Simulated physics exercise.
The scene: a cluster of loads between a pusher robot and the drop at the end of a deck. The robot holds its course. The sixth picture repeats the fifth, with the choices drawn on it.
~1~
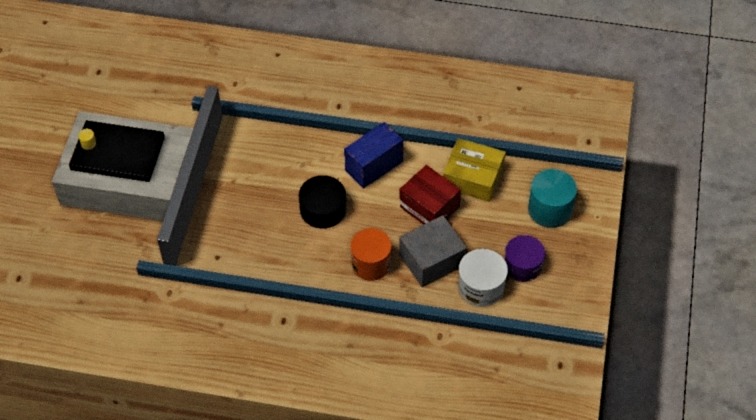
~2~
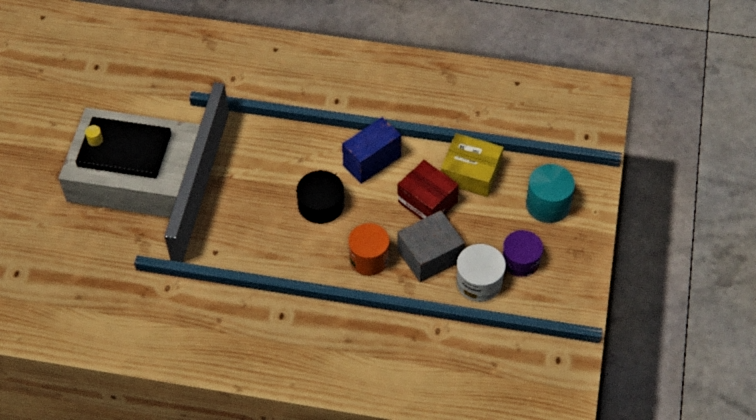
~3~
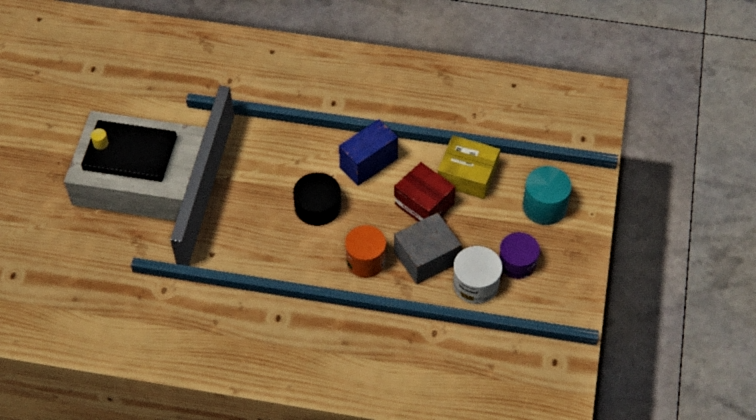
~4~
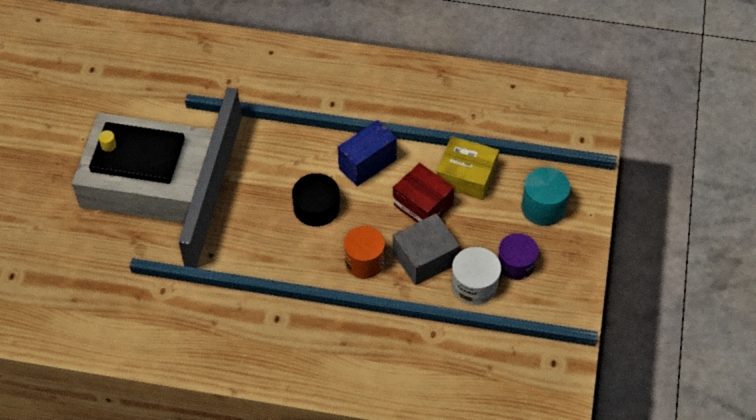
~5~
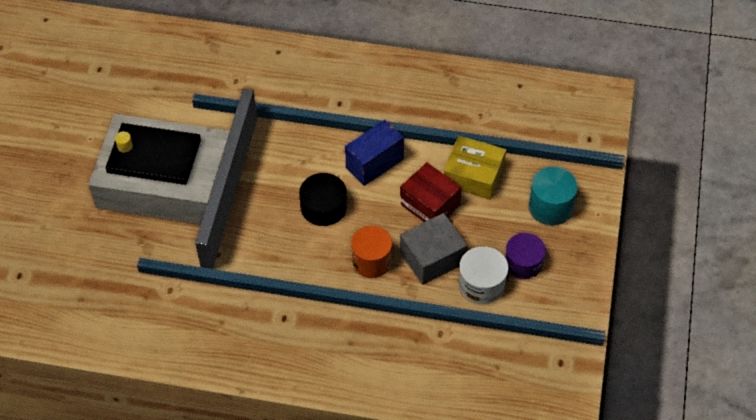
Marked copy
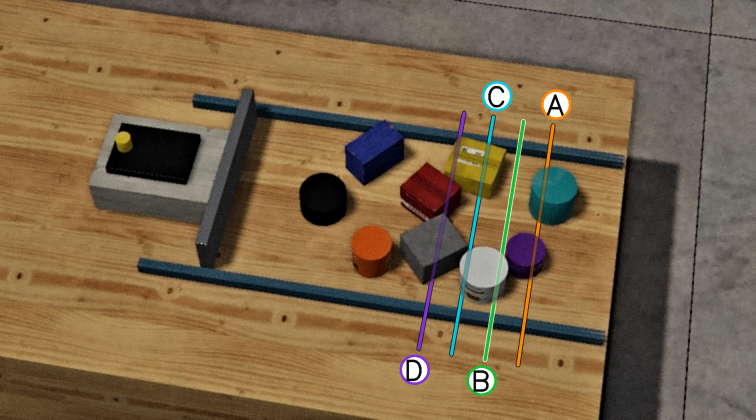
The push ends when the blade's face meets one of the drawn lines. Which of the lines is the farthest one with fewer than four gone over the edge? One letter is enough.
No fourth one falls up to A.
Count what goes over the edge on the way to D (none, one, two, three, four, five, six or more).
In all, none.
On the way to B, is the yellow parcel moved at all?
Yes.
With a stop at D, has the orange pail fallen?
No.
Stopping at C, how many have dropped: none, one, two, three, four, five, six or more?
By then, none.
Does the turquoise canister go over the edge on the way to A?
By then, yes.
On the copy, A at (537, 238); B at (505, 234); C at (474, 229); D at (443, 224).
On A. First, robot (267, 170); blue crate (380, 153); black canister (365, 206).
Then, robot (377, 186); purple pail (556, 256); turquoise canister (557, 198).
Finally, robot (466, 199); turquoise canister over the edge; white pail over the edge; three fallen.
By contrast, B is within the limit but short; C is within the limit but short; D is within the limit but short.
